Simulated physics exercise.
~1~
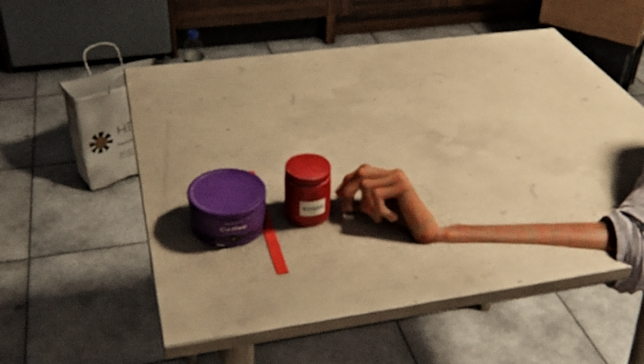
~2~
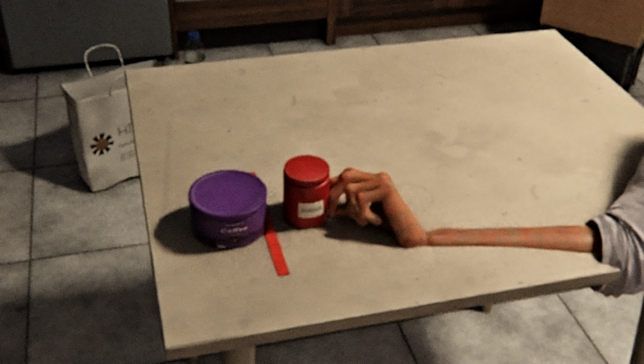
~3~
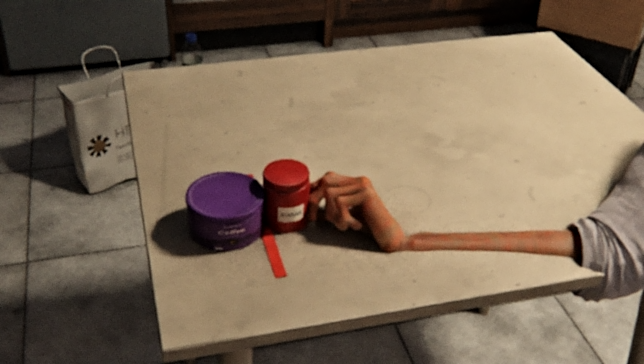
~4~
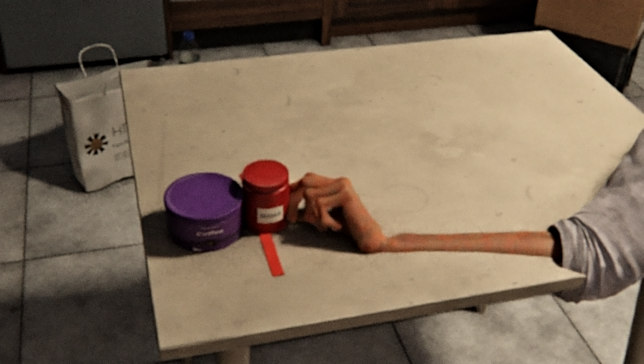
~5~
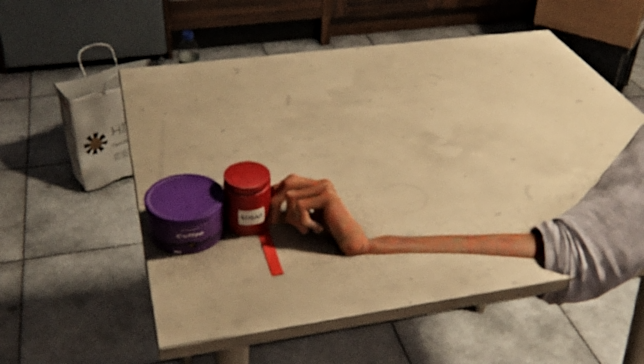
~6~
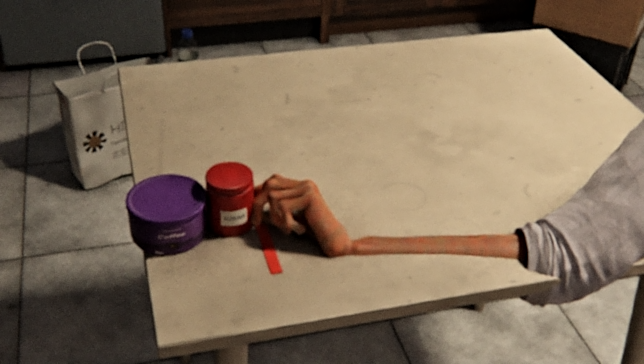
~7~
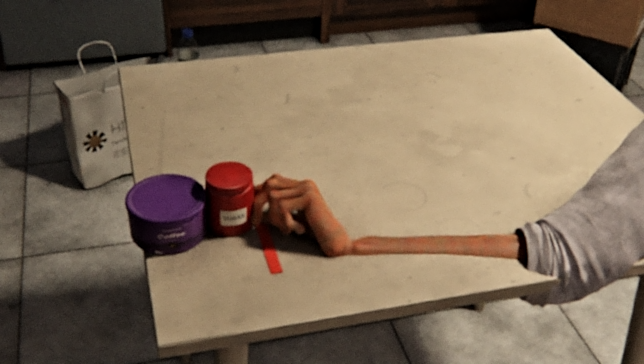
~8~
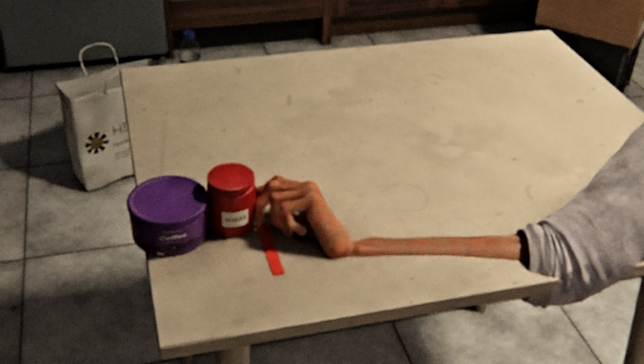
A purple tub and a red jar stand side by side near the left end of a pale table, seen from above by a slightly swaying camera, with a strip of red tape in front of them and a white paper bag on the tiled floor beyond. A bare forearm with a grey sleeve reaches in from the right, its fingers at the jar. The hand pushes the jar left until it meets the tub, then both slide together toward the table's left edge. The hand stops, and the tub rests at the very edge, still on the table, beside the upright jar.
